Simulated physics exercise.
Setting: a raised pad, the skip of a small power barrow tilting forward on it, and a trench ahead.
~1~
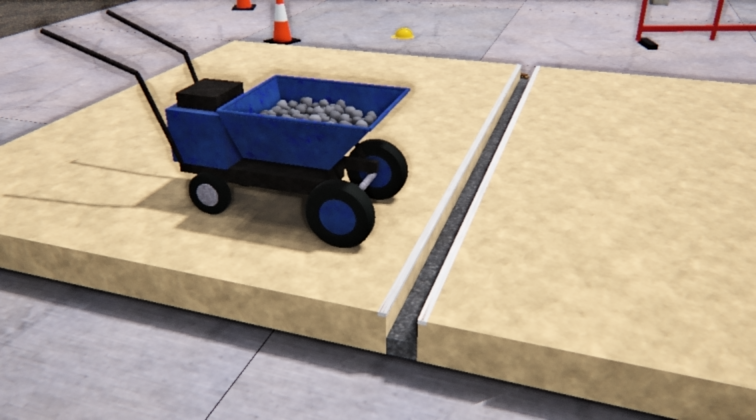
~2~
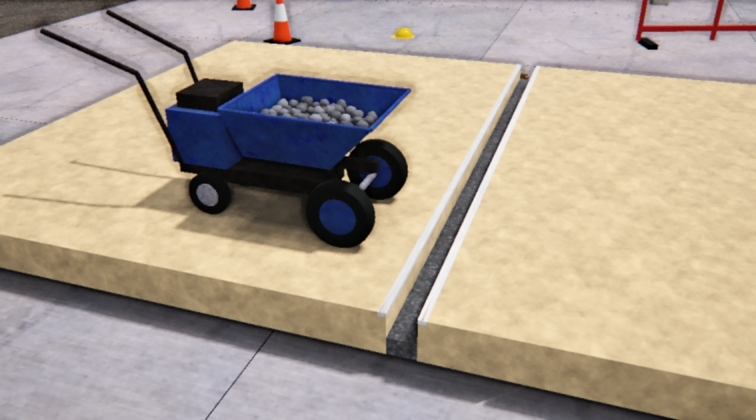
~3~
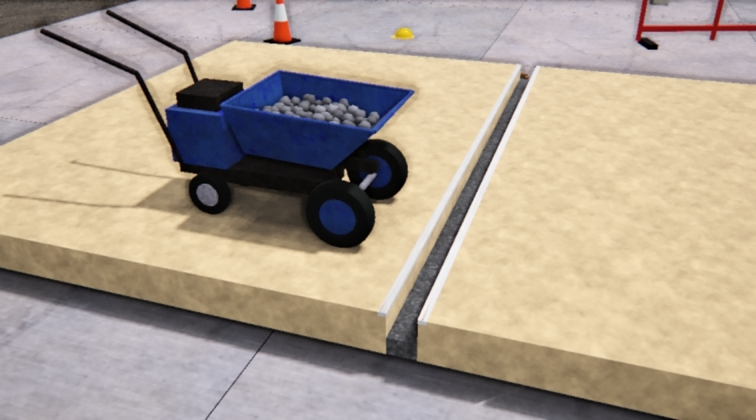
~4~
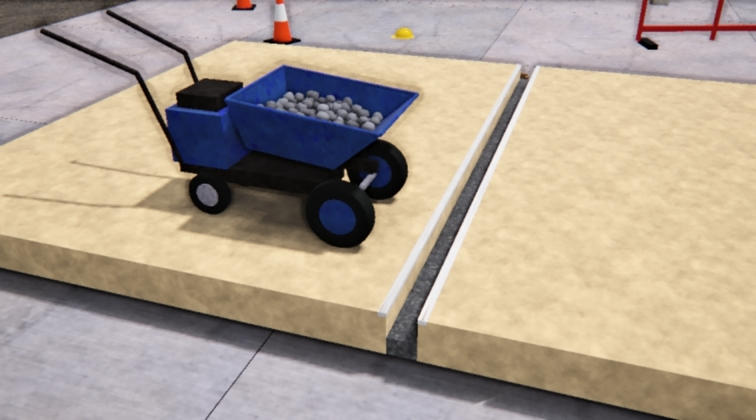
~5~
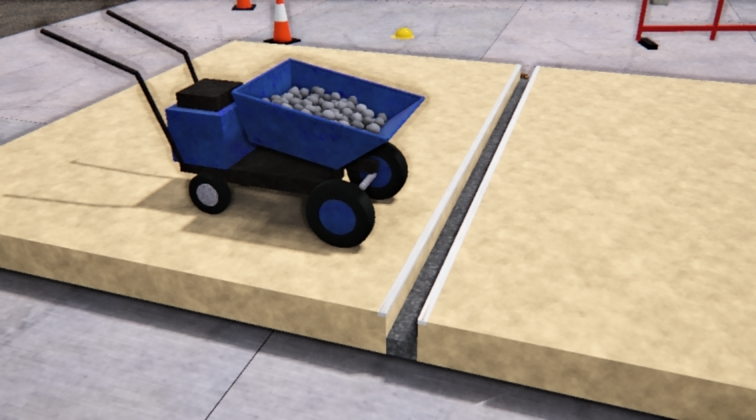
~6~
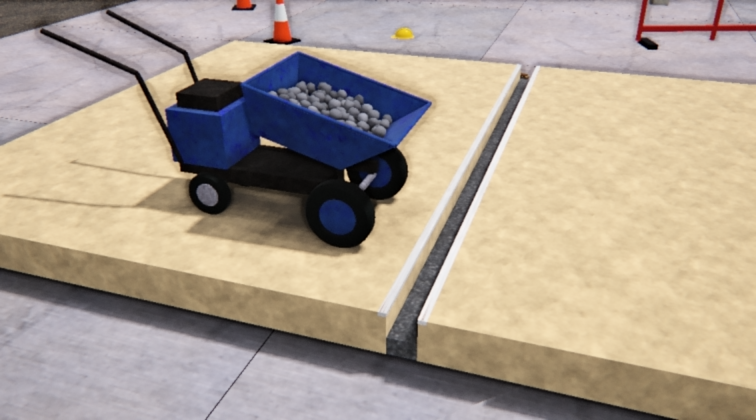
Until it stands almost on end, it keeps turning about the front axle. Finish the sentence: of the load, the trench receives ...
A minority.
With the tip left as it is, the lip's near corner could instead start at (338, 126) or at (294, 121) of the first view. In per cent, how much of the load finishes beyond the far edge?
Result: Try 1 = 30 %, try 2 = 10 %.
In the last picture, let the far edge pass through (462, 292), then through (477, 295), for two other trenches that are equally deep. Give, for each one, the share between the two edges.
About 50 and 80 per cent.
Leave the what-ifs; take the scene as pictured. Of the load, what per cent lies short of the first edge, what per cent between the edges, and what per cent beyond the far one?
Short 0, between 5, beyond 85 per cent.
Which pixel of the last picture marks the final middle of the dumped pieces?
Once it all stops, the middle lies near (516, 240).
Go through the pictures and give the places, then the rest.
In the first frame, lip of the skip at (370, 130), level; top of the load at (297, 119), round cobbles; first edge of the trench at (400, 281); far edge at (437, 288), the trench under half as wide as the skip, and about as deep as wide.
In the second frame, lip of the skip at (371, 130), level; top of the load at (298, 119).
In the third frame, lip of the skip at (374, 132), tipped barely; top of the load at (290, 116).
In the fourth frame, lip of the skip at (380, 135), tipped a little; top of the load at (293, 113).
In the fifth frame, lip of the skip at (387, 140), tipped a little; top of the load at (289, 110).
In the sixth frame, lip of the skip at (395, 146), tipped clearly; top of the load at (295, 105); first edge of the trench at (400, 281); far edge at (437, 288).
Soon, skip tipped steeply; all in the skip.
A while on, skip tipped right over; about half in the skip; a stray few in or heaped over the trench; about half beyond it; a stray few falling.
Towards the end, skip tipped right over; a small part in the skip; a small part in or heaped over the trench; most beyond it.
Finally, skip tipped right over; a small part in the skip; a small part in or heaped over the trench; most beyond it.
